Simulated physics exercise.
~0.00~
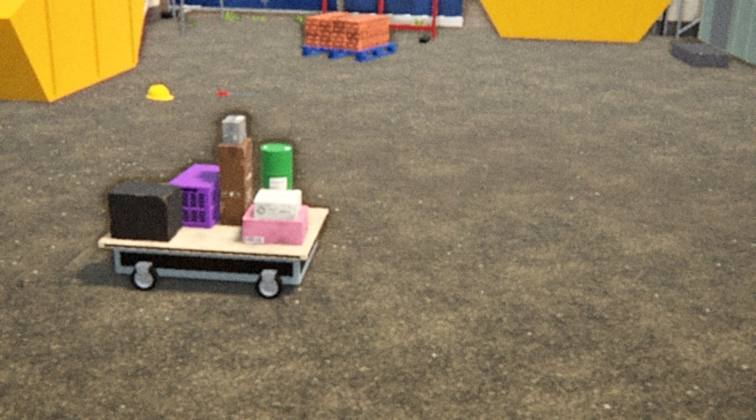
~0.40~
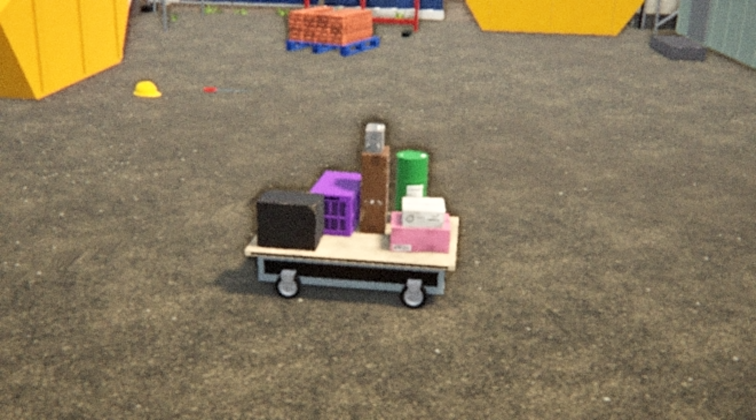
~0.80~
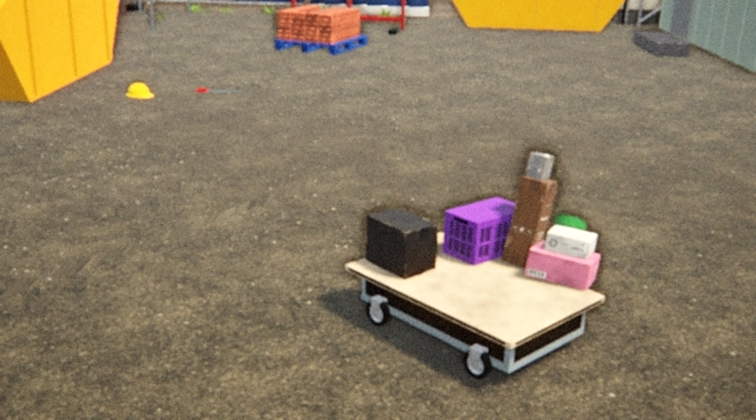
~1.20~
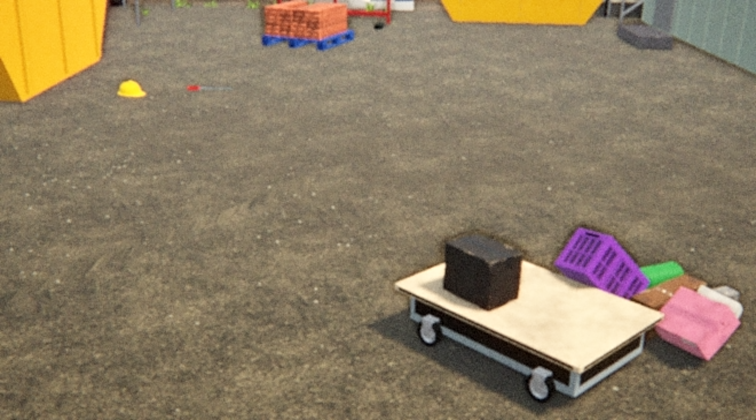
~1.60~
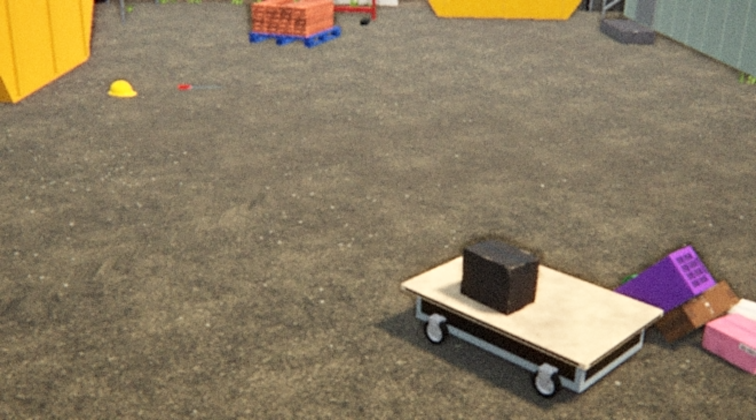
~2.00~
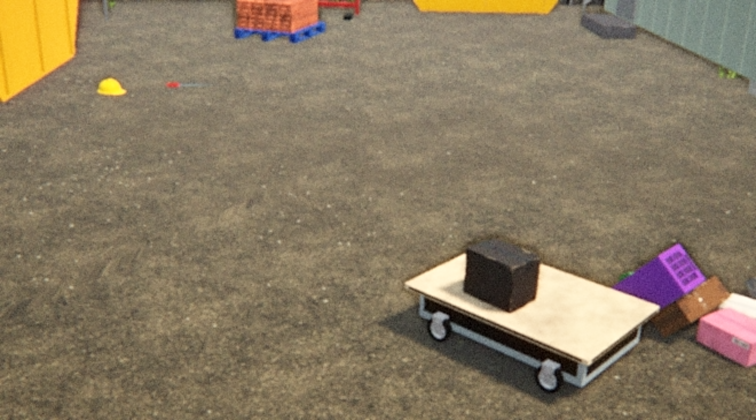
A flat cart with a pale wooden deck rolls across a gravelly yard, seen from slightly above, with yellow skips, a pallet of bricks and a small yellow helmet behind. It carries a black box at the left, a purple crate, a tall brown box topped by a grey parcel, a green canister, and a white parcel on a pink box. The cart moves right, then swings toward the viewer as the brown stack leans. Everything except the black box tumbles off the right side. The cart stops, the black box still aboard and the spilled load lying beside it.
